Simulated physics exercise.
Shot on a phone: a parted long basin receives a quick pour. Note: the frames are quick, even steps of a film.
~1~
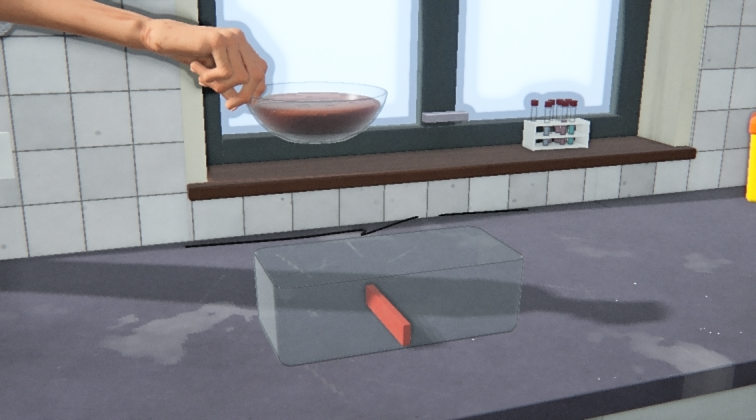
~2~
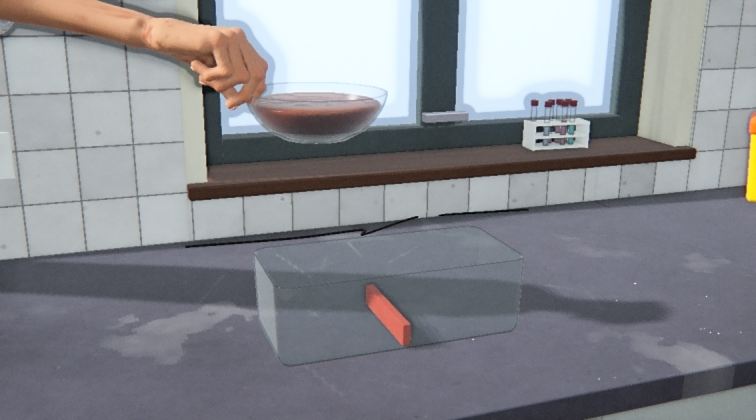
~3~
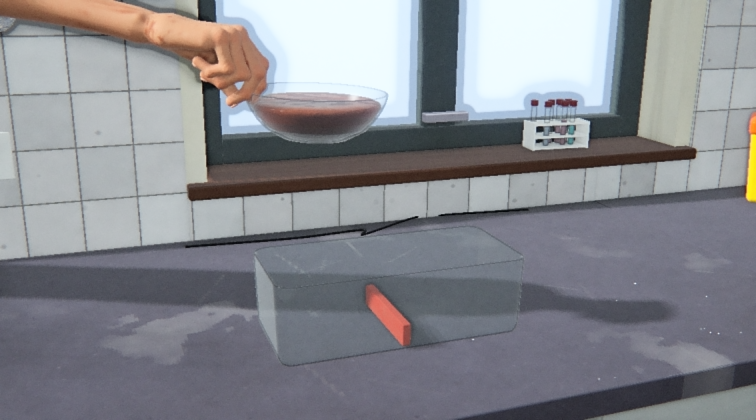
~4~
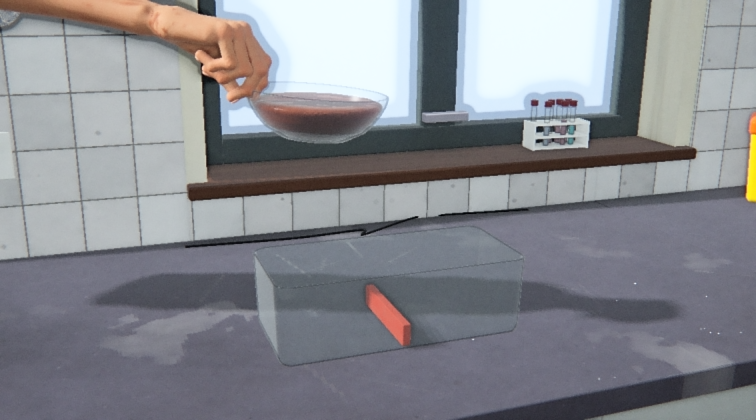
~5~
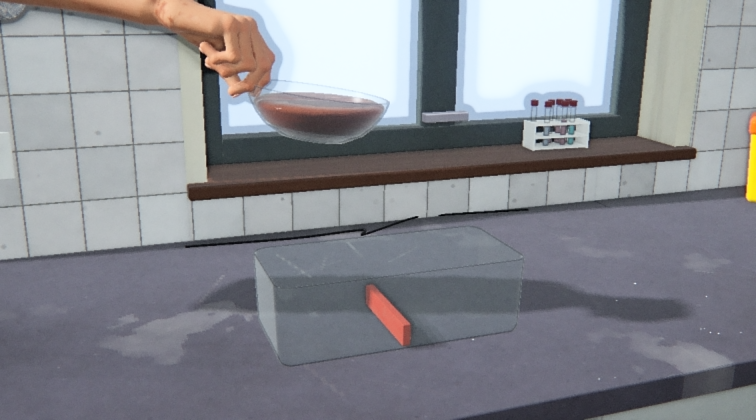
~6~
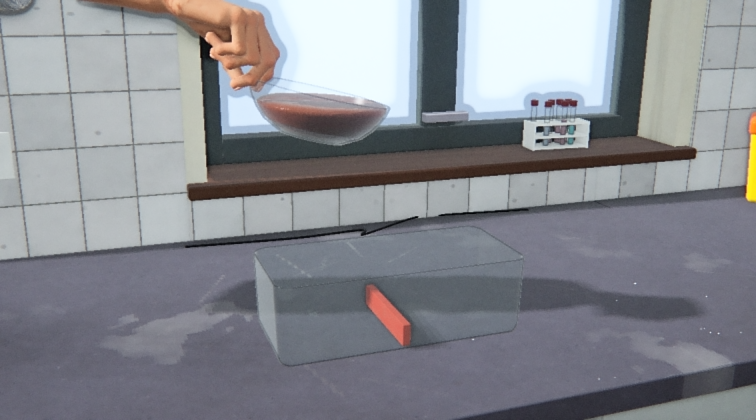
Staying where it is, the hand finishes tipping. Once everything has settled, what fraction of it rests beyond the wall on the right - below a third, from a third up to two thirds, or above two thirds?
The right of the wall is going to hold beyond two thirds.
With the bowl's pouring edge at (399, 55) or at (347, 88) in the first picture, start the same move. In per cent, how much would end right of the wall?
Near 80 per cent for the first start, near 60 per cent for the second.
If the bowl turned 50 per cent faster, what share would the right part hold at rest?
Close to 70 out of every hundred.
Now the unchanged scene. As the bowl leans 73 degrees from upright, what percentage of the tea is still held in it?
I'd reckon near 15 percent is still held at that tilt.
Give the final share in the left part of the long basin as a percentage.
That works out to roughly 20 percent.
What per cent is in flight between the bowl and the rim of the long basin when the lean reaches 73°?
Around 50 percent.
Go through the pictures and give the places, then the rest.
It leans 0°; its right rim is at (383, 90); the tea meets the walls at (249, 104) and (376, 98); the long basin's rim runs from (264, 269) to (501, 242); the wall's top is at (387, 305), in the first picture.
It leans 1°; its right rim is at (383, 91); the tea meets the walls at (249, 104) and (376, 99), in the second picture.
It leans 2°; its right rim is at (383, 93); the tea meets the walls at (250, 102) and (377, 99), in the third picture.
It leans 5°; its right rim is at (384, 96); the tea meets the walls at (251, 101) and (378, 101), in the fourth picture.
It leans 9°; its right rim is at (384, 101); the tea meets the walls at (254, 100) and (380, 103), in the fifth picture.
It leans 13°; its right rim is at (385, 107); the tea meets the walls at (256, 101) and (382, 103), in the sixth picture.
A moment on, the bowl is tipped part way and 14 per cent is still to pour, 0 is left of the wall and 35 right of it.
Next, the bowl is tipped right over and 0 per cent is still to pour, 20 is left of the wall and 78 right of it.
Then the bowl is tipped right over and 0 per cent is still to pour, 21 is left of the wall and 78 right of it.
Later the bowl is tipped right over and 0 per cent is still to pour, 21 is left of the wall and 77 right of it.
At rest 21 per cent lies left of the wall, 77 right of it and 2 outside.
